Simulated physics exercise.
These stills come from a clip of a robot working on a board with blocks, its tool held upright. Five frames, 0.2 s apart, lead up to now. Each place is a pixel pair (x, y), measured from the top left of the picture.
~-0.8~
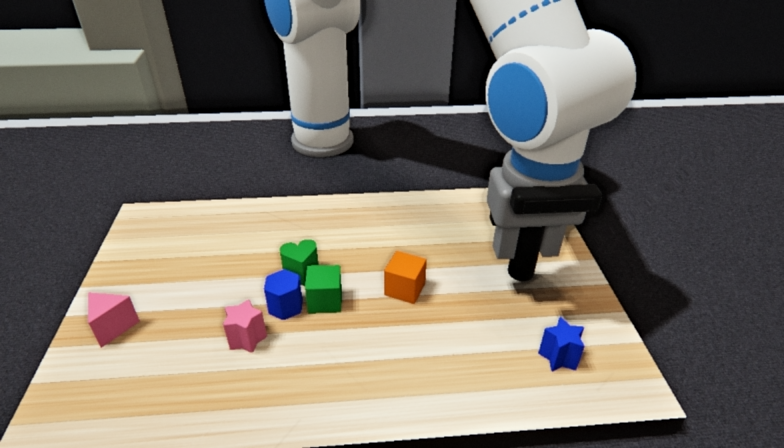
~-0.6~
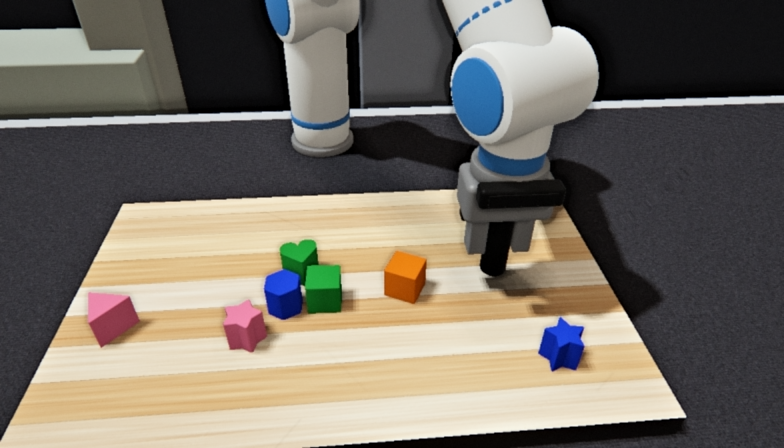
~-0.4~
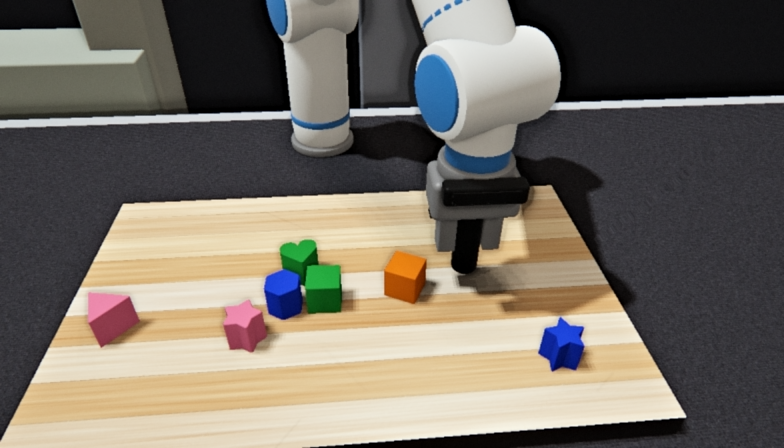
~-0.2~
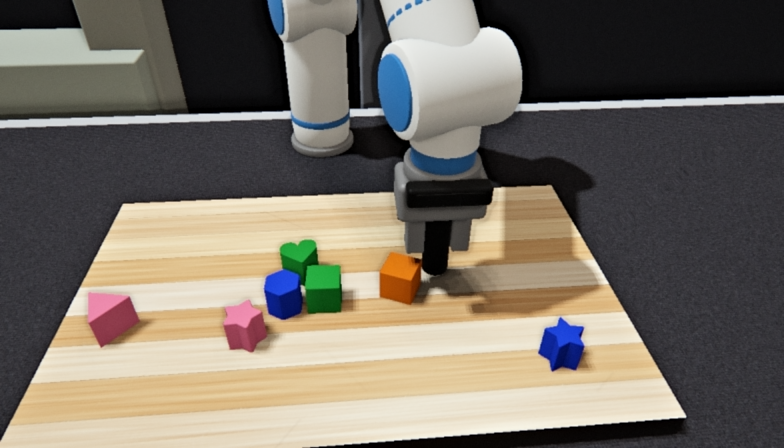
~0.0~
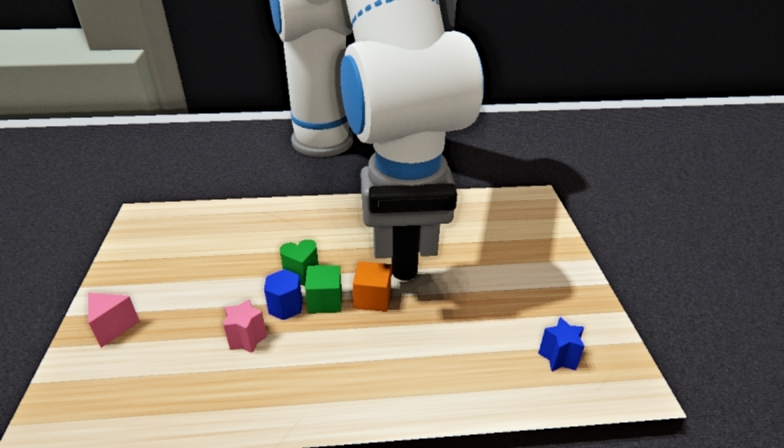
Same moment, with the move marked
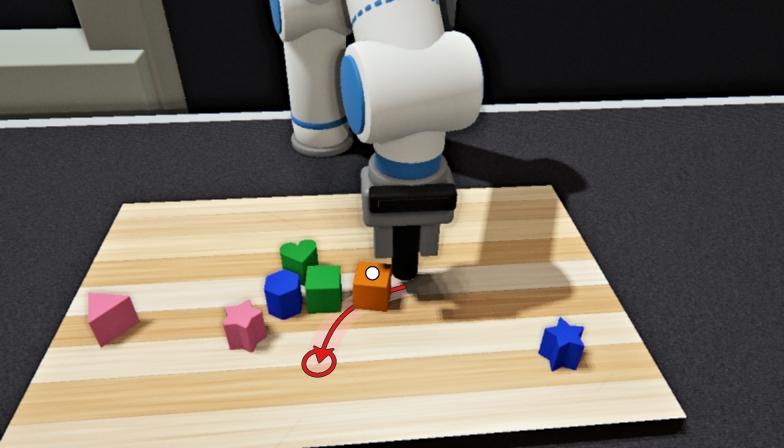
A robot arm with a dark, rod-like tool moves left across a wooden board scattered with colourful blocks. The tool reaches the orange block and pushes it left, closing most of the gap to the green four-sided block, while the other blocks stay where they are.
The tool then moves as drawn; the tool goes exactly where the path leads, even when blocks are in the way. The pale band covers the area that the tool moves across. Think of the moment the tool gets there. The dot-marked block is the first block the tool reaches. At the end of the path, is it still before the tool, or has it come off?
Shed along the way.
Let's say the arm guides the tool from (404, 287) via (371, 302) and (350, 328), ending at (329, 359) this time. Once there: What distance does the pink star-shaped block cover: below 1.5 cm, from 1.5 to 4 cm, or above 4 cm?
The pink star-shaped block ends up very close, under 1.5 cm away.
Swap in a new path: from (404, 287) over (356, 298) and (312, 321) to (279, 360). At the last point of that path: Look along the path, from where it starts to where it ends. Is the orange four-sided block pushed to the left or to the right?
Facing from start to end, it will go to the right.
Drawn move, from (404, 287) through (365, 300) and (335, 326) to (319, 363); the dot is on the orange four-sided block.
On the path given first. One third of the way, tool at (364, 286); blue six-sided block at (262, 285); green four-sided block at (297, 283); orange four-sided block at (331, 288).
Two thirds of the way, tool at (333, 312); blue six-sided block at (235, 283), turned 30° clockwise; green four-sided block at (266, 292), turned 30° clockwise; orange four-sided block at (292, 308), turned 20° clockwise.
At the end, tool at (317, 348); pink star-shaped block at (235, 315), turned 15° anticlockwise; blue six-sided block at (234, 282), turned 30° clockwise; green four-sided block at (264, 294), turned 45° clockwise; orange four-sided block at (279, 321), turned 60° clockwise.
